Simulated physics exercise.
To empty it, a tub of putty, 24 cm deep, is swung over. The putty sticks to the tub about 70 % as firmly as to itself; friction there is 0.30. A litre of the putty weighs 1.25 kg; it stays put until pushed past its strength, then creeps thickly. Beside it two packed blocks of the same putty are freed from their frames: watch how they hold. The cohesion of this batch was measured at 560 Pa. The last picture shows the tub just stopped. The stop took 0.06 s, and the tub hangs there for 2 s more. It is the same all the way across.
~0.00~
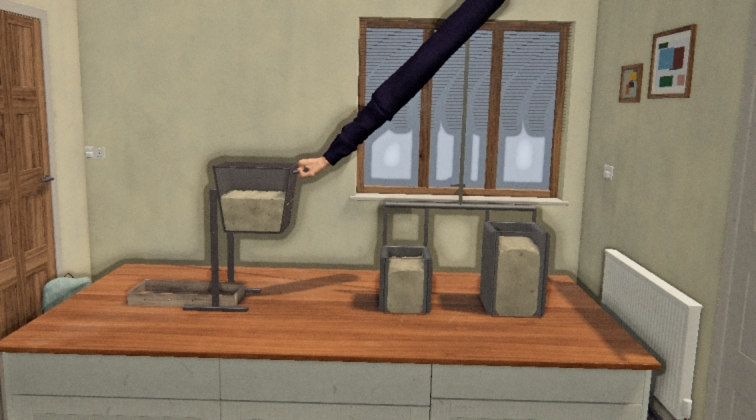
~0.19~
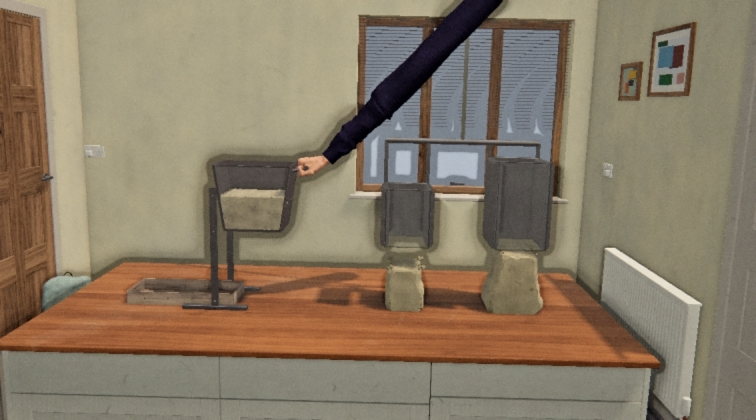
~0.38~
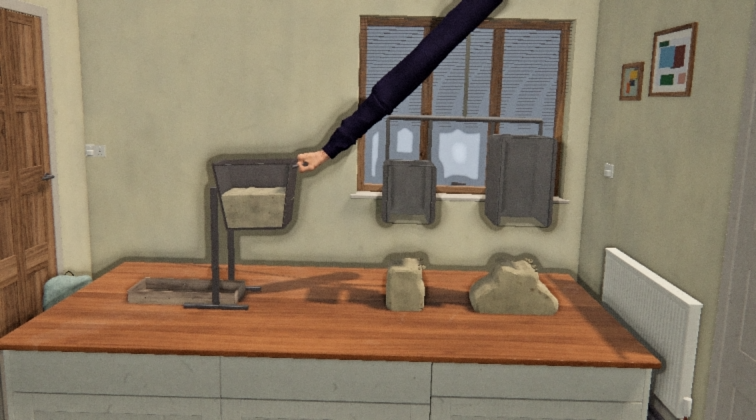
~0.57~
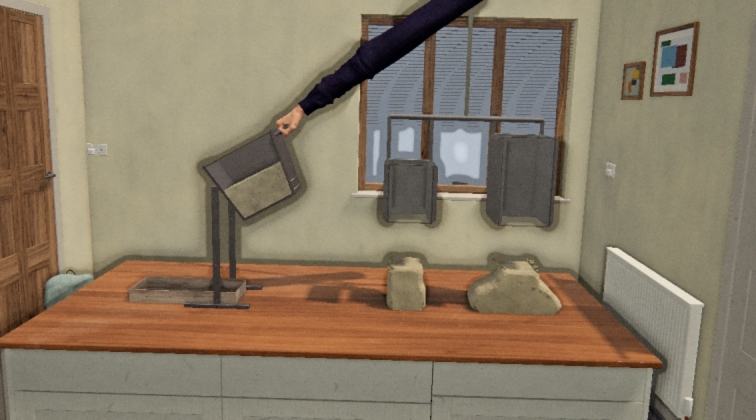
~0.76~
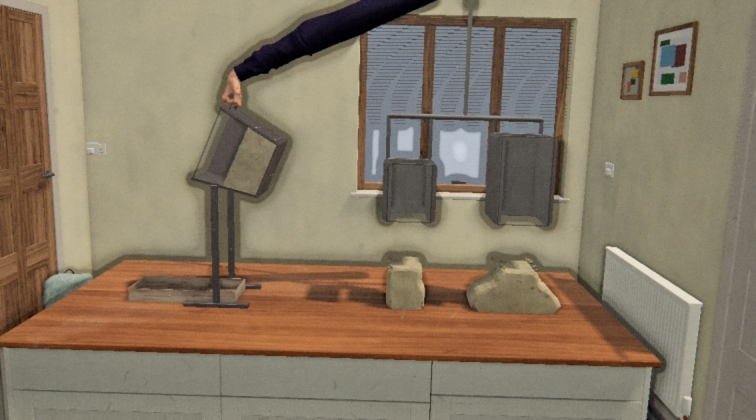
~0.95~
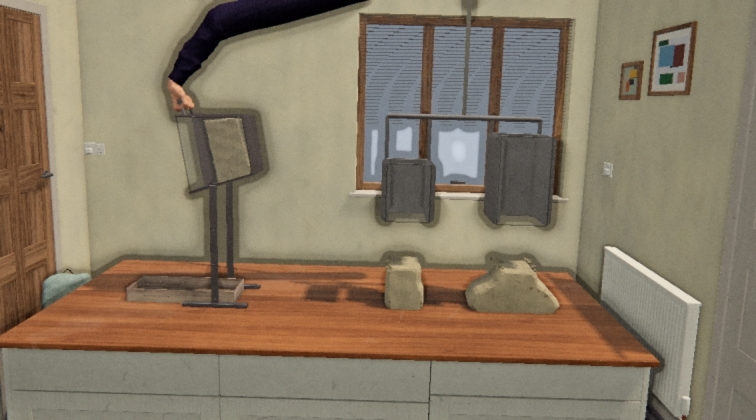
On a wooden counter, two casings lift off putty blocks, the right slumps, and a hand swings a tub over leftward.
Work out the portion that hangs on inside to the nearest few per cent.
The portion that hangs on inside is near 0 %.
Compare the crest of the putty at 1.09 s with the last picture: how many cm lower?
Roughly 5 cm.
After 1.09 s, the tub is at 99 degrees and holds 100 %.
After 1.26 s, the tub is at 99 degrees and holds 51 %.
After 1.43 s, the tub is at 99 degrees and holds 18 %.
After 1.60 s, the tub is at 99 degrees and holds 0 %.
After 2.95 s, the tub is at 99 degrees and holds 0 %.
